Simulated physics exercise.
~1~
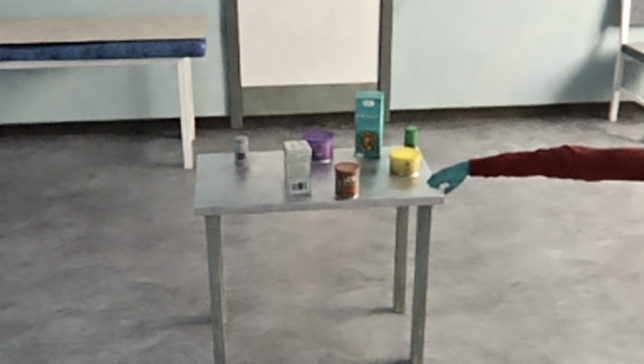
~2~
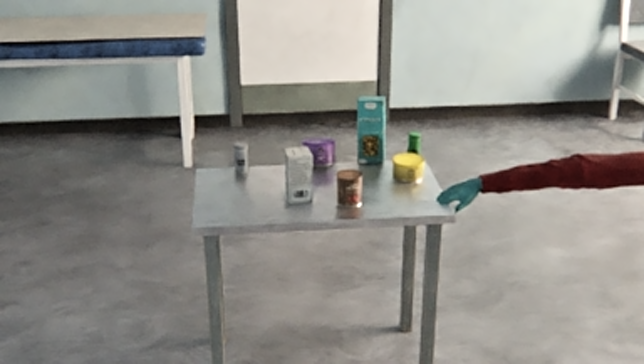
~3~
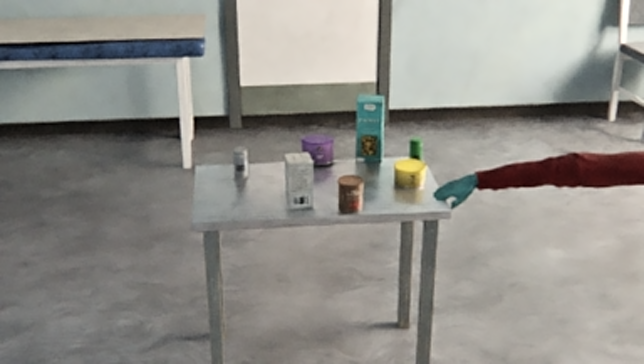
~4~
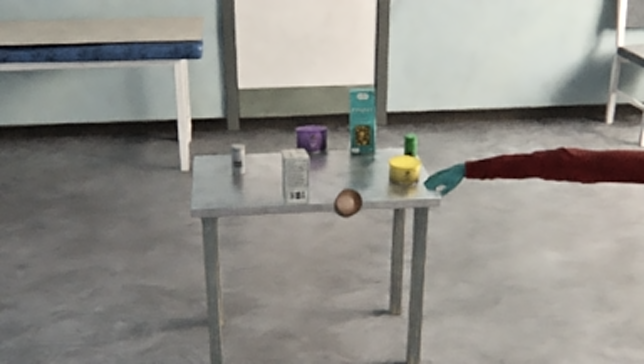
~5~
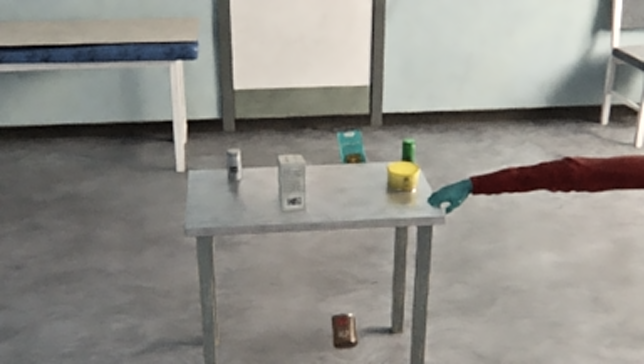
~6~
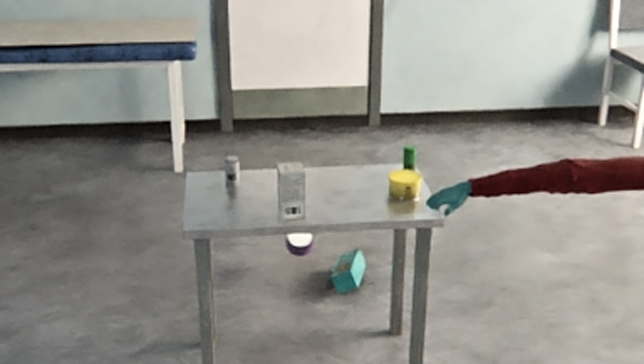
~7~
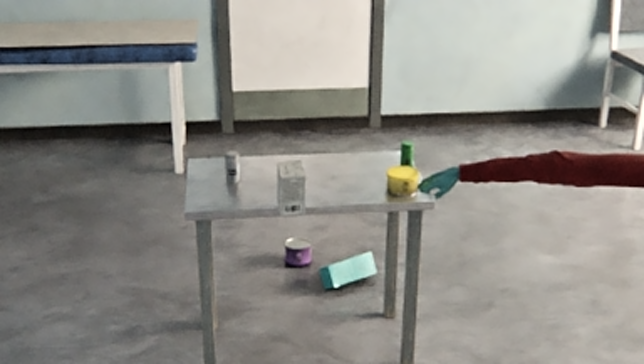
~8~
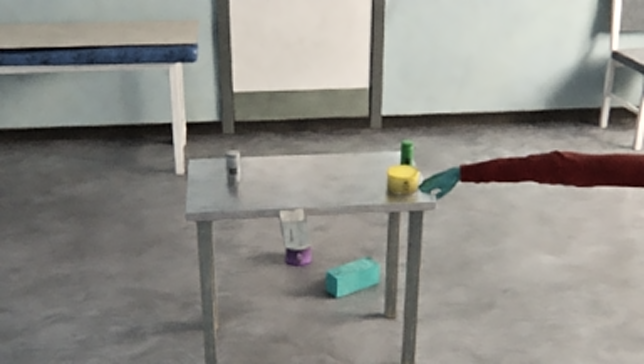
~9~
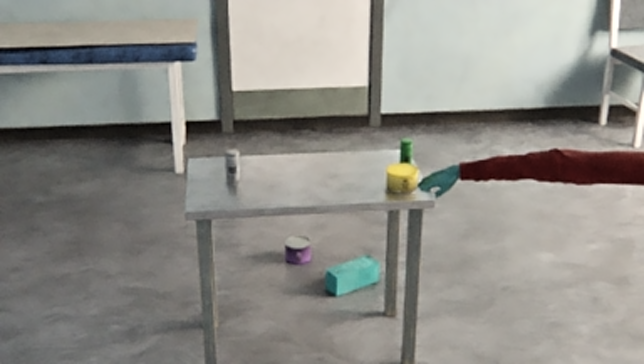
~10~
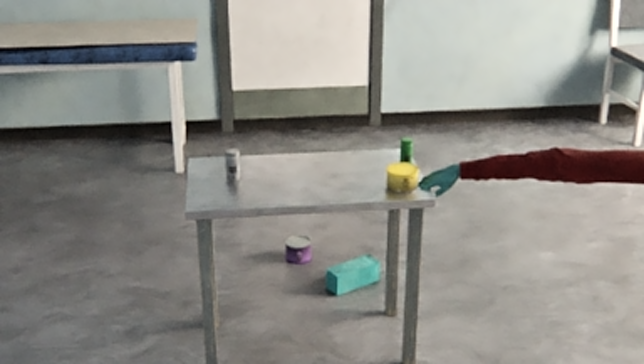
In a grey-floored room, a gloved hand at the right jerks a small metal table back and forth as the brown tin, purple tub, turquoise carton and white carton drop off, leaving the yellow tub, green shaker and grey shaker standing on top.
